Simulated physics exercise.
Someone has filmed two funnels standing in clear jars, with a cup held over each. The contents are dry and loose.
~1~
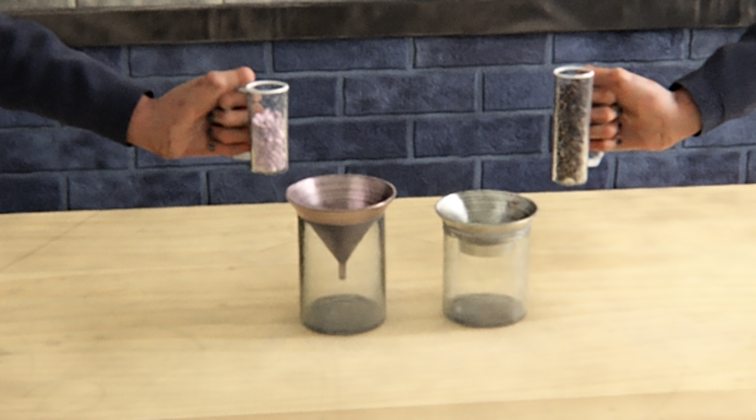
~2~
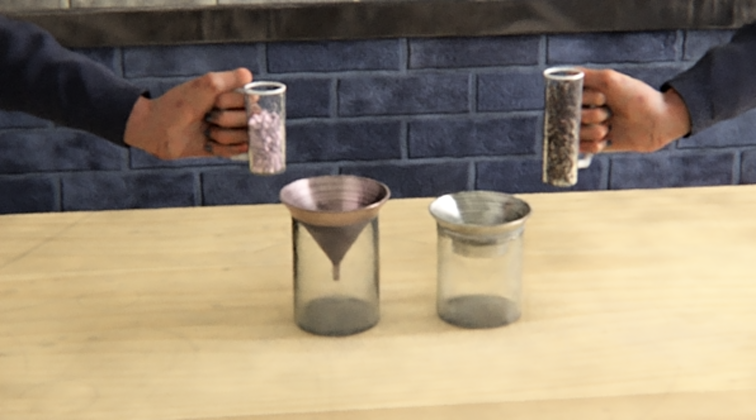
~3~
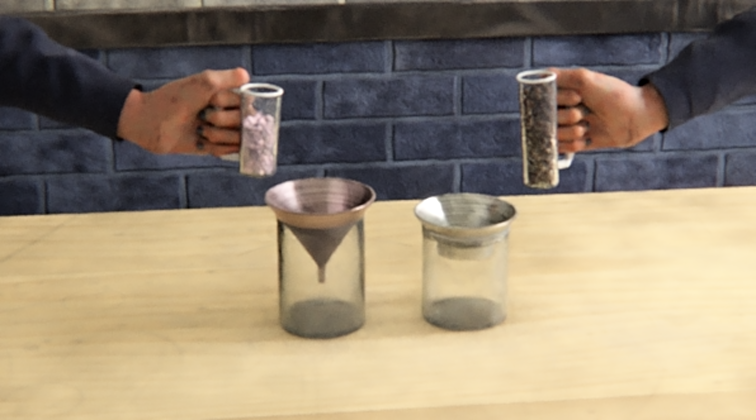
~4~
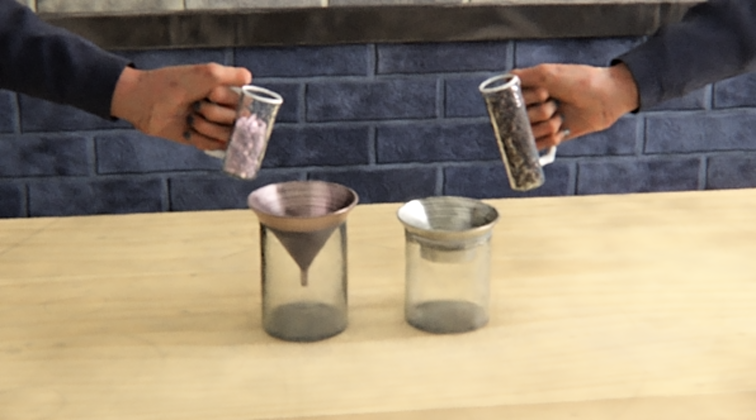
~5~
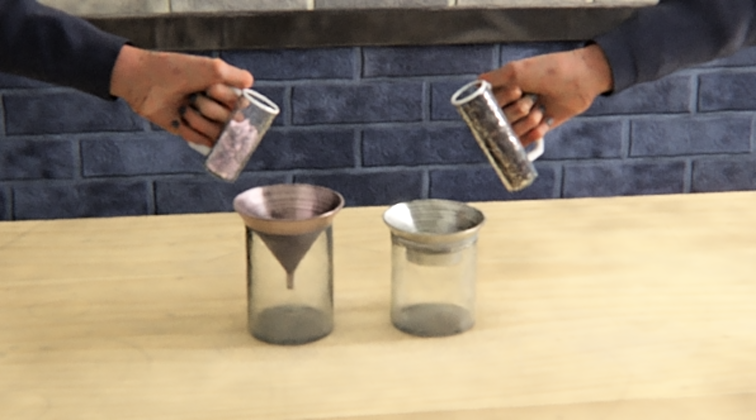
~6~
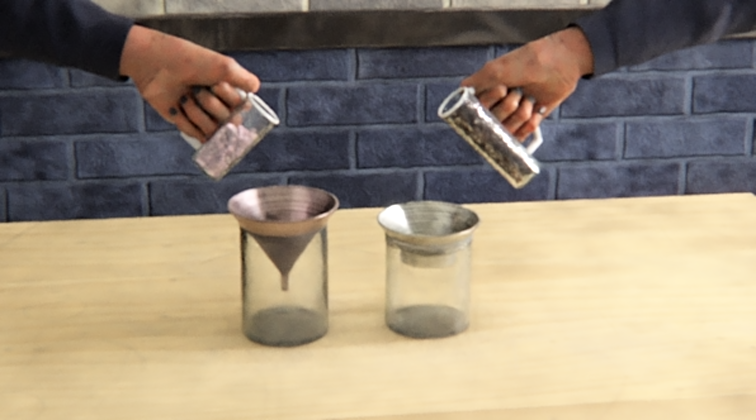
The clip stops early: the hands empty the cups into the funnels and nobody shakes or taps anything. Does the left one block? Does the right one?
The left funnel clogs and the right funnel empties into its jar.
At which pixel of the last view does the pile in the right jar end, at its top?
Around (450, 303).
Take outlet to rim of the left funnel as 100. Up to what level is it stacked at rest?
Close to 65 per cent.
Then, 0.50 s past the last view, left, all still in the cup; right, all still in the cup.
Then, 0.93 s past the last view, left, most still in the cup, a small part in or over the funnel; right, most still in the cup, a small part in or over the funnel, a small part down in the jar.
Then, 1.30 s past the last view, left, a stray few still in the cup, nearly all in or over the funnel; right, a small part still in the cup, about a third in or over the funnel, about two thirds down in the jar.
Finally, left, all stuck in the funnel, none down in the jar; right, all down in the jar.
